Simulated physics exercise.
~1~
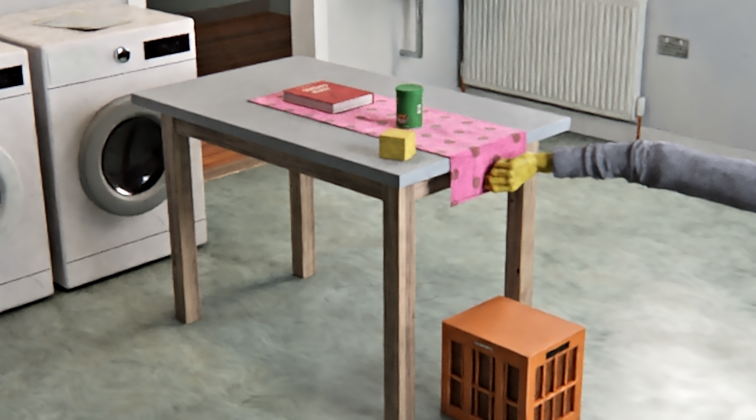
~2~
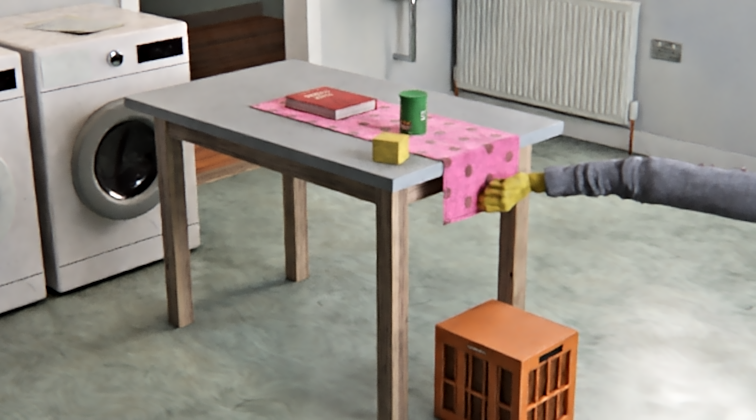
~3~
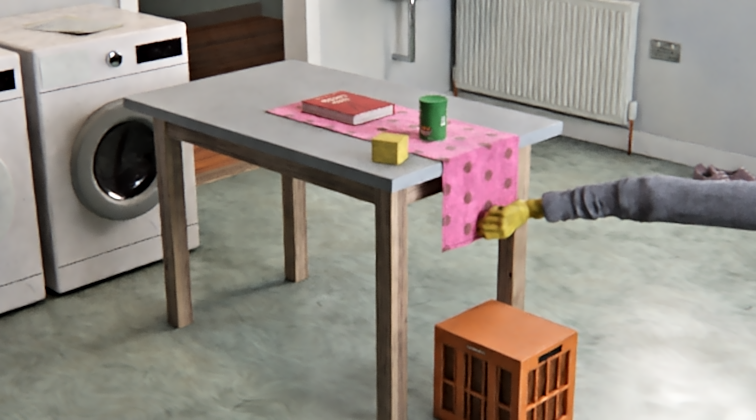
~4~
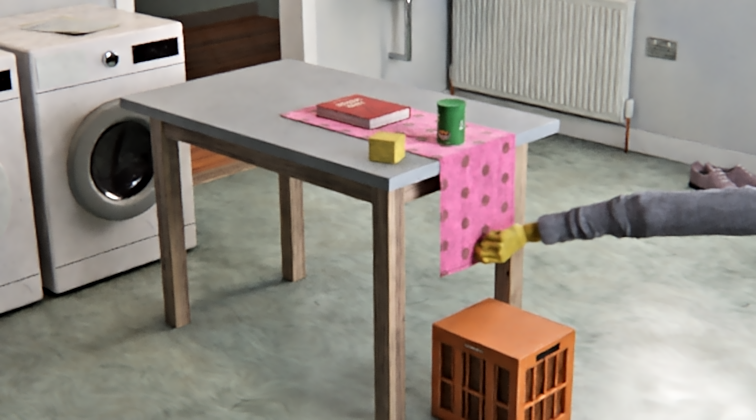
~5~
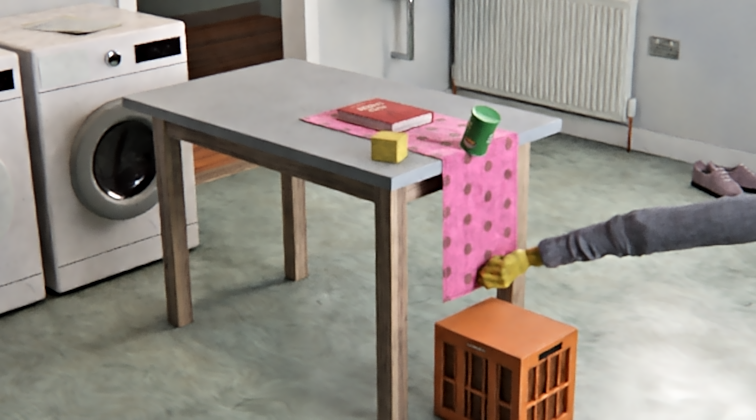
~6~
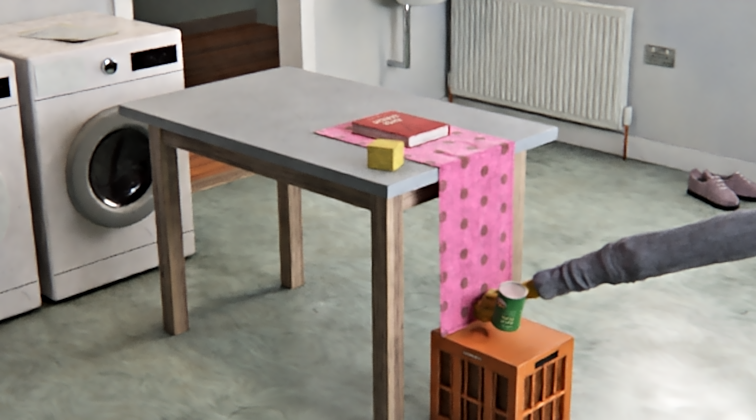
At first, a yellow-gloved hand in a grey sleeve holds the hanging end of a pink spotted cloth on a grey table, with a red book and a green tin resting on it and a yellow block nearby. The hand slowly draws the cloth downward, and the book and the upright tin ride along to the right. As the hem nears the orange crate on the floor, the tin reaches the table's edge and leans over. It then drops off, ending upside down beside the glove at the crate, while the book and the unmoved block remain on the table.
